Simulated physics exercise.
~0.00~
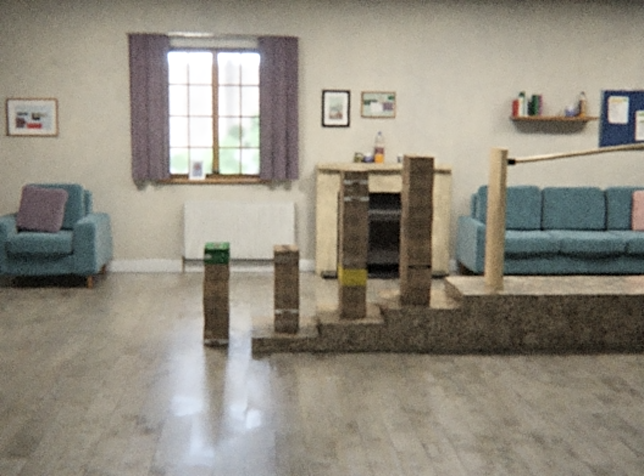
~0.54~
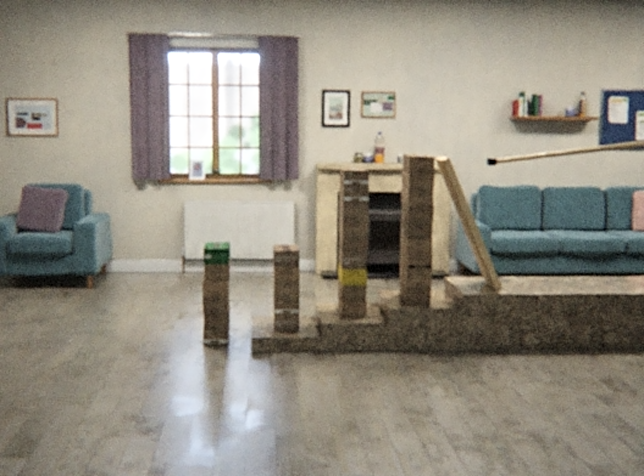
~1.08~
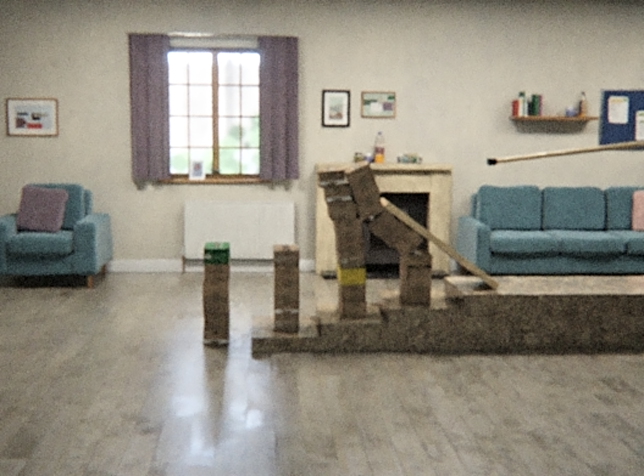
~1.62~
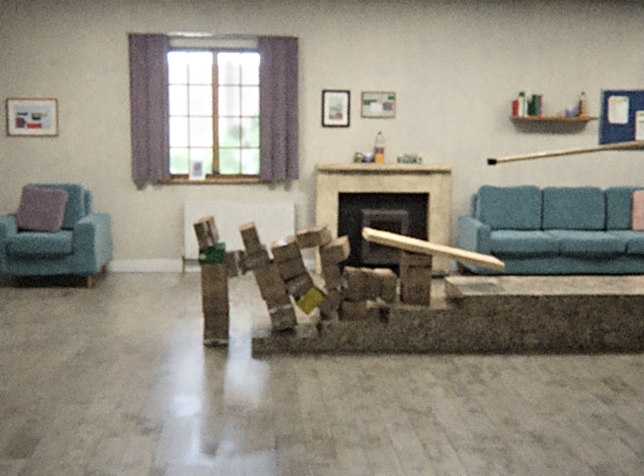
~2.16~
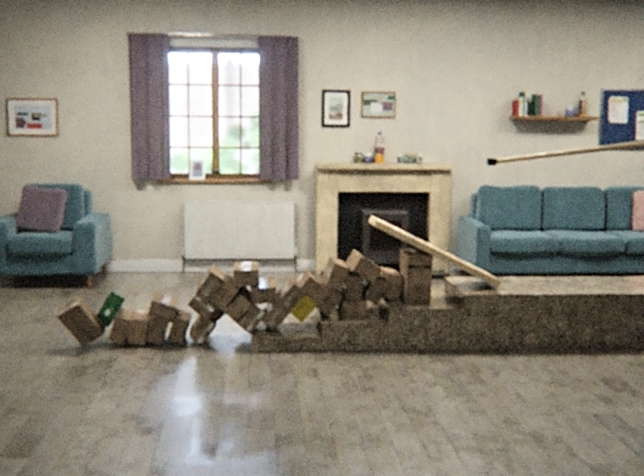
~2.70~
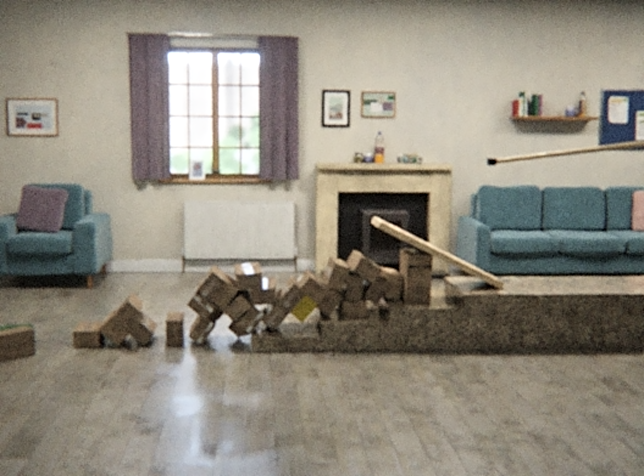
We see a pole push an upright board leftward into a row of box stacks on steps, and the stacks topple one after another to the left. Most boxes end scattered in a low heap, the board leaning on a remaining stump at the right.
